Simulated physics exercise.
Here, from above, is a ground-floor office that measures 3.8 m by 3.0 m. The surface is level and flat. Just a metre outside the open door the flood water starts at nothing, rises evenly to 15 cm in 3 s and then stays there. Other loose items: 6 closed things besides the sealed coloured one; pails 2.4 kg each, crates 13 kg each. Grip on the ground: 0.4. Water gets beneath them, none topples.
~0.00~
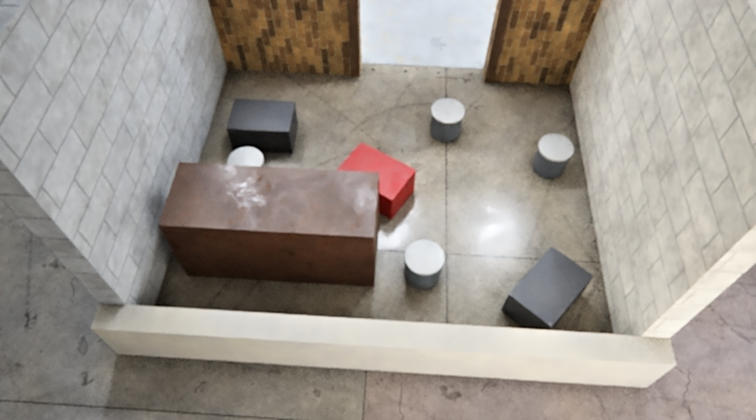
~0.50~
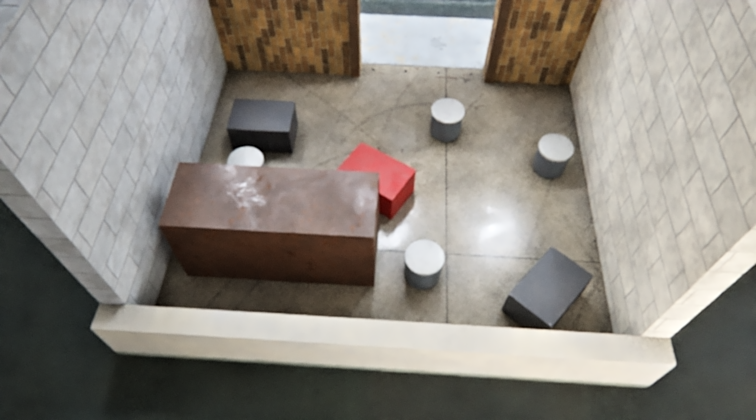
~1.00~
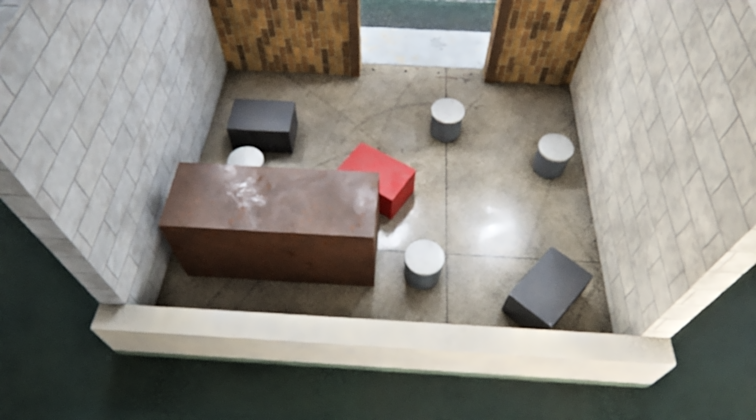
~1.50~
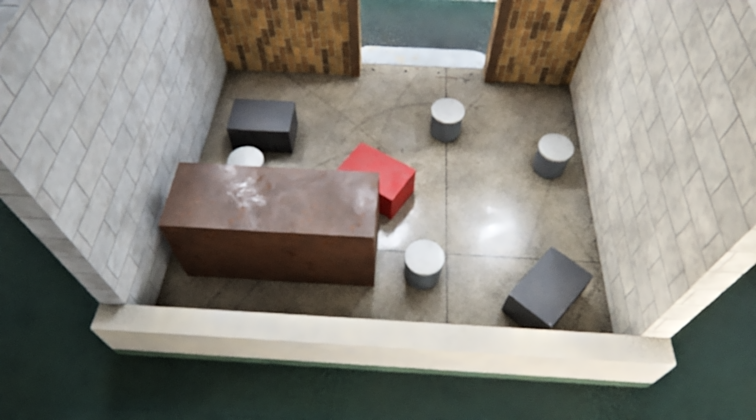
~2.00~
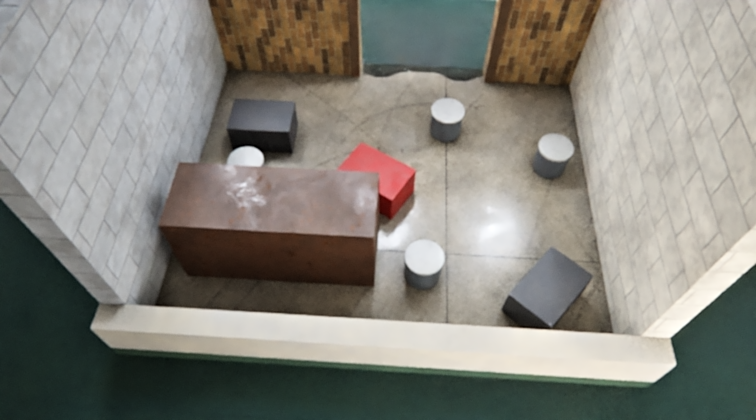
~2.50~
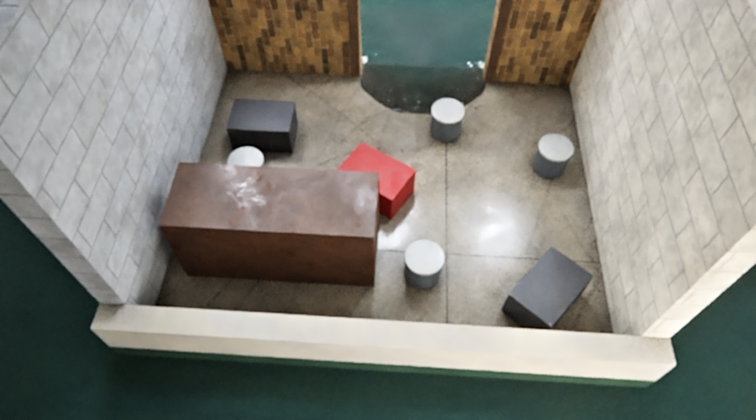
Dark green water rises around a ground-floor office seen from above, with pale block walls and a doorway in the brown-patterned back wall. A big brown counter stands at left, a red crate near the middle, dark grey crates at upper left and lower right, and pale grey pails around them. The water covers the ground outside, then crosses the doorway in a rounded patch, while the objects and camera stay still.
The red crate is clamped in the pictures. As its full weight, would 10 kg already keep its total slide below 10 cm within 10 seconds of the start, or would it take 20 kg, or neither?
Outcome: Neither mass serves.
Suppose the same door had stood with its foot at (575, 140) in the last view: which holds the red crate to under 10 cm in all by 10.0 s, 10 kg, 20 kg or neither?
I'd say neither one will work.
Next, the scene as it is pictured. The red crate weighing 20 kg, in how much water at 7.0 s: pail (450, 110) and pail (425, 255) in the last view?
About 11 and 3 cm.
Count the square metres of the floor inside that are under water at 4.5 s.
Wet area: Approx. 5.5 m2.
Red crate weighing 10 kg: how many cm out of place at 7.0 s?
Shift: About 20 cm.
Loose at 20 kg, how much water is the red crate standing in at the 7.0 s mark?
Close to 6 cm deep.
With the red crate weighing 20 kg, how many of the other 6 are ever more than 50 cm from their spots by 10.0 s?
The count comes to 5.
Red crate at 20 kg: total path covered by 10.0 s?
20 cm or so in all.
After 3.5 s the red crate would be 1 cm from its start with 10 kg and 0 cm from its start with 20 kg; 2 cm of water round it then.
After 4.5 s the red crate would be 24 cm from its start with 10 kg and 9 cm from its start with 20 kg; 4 cm of water round it then.
After 7.0 s the red crate would be 24 cm from its start with 10 kg and 16 cm from its start with 20 kg; 6 cm of water round it then.
After 10.0 s the red crate would be 49 cm from its start with 10 kg and 19 cm from its start with 20 kg; 9 cm of water round it then.
